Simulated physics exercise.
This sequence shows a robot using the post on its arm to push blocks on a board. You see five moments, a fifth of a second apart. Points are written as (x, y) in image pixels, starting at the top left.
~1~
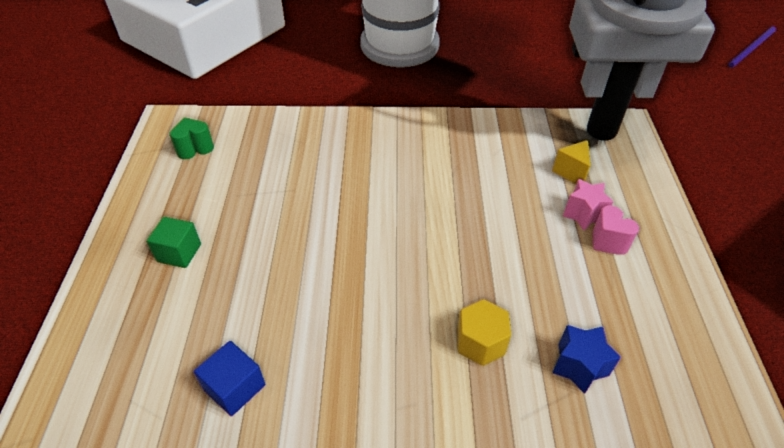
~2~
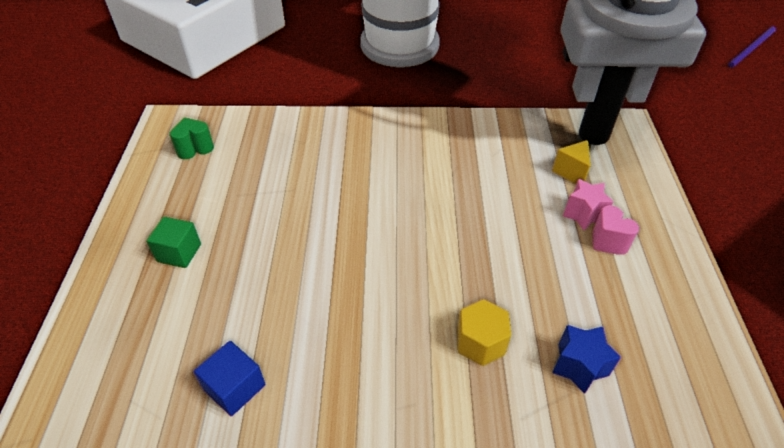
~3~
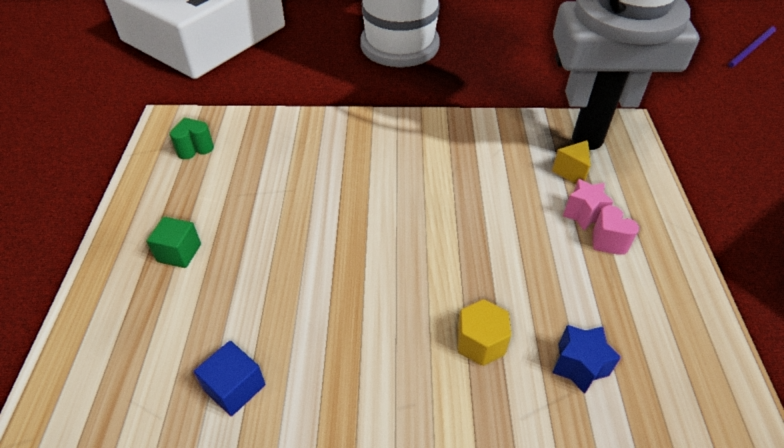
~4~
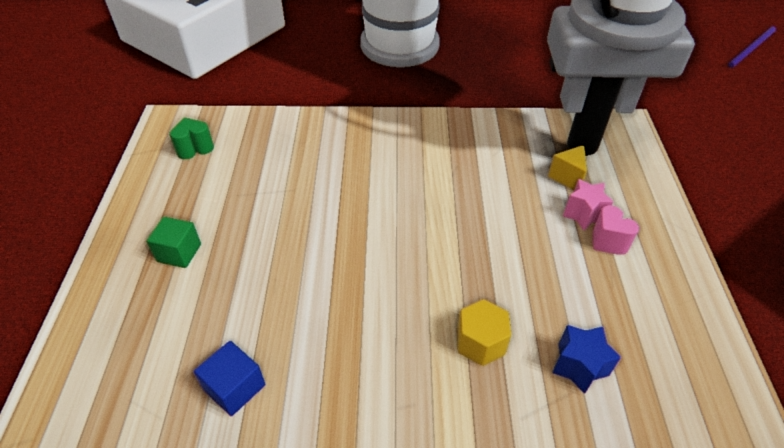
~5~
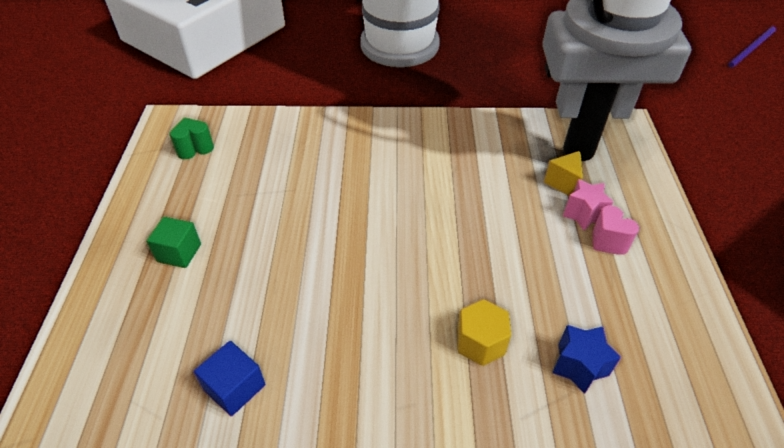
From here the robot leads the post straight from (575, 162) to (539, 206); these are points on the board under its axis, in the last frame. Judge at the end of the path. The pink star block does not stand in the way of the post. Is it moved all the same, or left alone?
Gets moved.
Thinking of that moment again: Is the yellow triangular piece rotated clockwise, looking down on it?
Yes.
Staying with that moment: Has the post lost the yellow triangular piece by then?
I expect not.
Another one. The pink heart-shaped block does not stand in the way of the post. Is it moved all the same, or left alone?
That block will keep its spot.
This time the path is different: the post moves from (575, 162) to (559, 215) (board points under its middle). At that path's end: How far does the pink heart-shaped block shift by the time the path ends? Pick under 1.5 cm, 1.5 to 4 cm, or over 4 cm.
Final distance: Less than 1.5 cm.
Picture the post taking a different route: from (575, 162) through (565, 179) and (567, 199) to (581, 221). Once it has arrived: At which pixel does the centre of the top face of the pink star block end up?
Answer: (584, 222).
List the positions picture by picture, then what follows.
The first frame shows post's lower end at (601, 132); yellow triangular piece at (579, 151); pink star block at (592, 193); pink heart-shaped block at (618, 220).
The second frame shows post at (593, 137); blocks still.
The third frame shows post at (587, 141); blocks still.
The fourth frame shows post at (582, 147); yellow triangular piece at (575, 156).
The fifth frame shows post at (578, 152); yellow triangular piece at (571, 162); pink star block at (592, 193); pink heart-shaped block at (618, 220).
On the path given first. Halfway along, post at (560, 174); yellow triangular piece at (549, 184); pink star block at (581, 202), turned 65° anticlockwise.
At the end, post at (542, 196); yellow triangular piece at (540, 205), turned 35° clockwise; pink star block at (581, 202), turned 70° anticlockwise; pink heart-shaped block still.
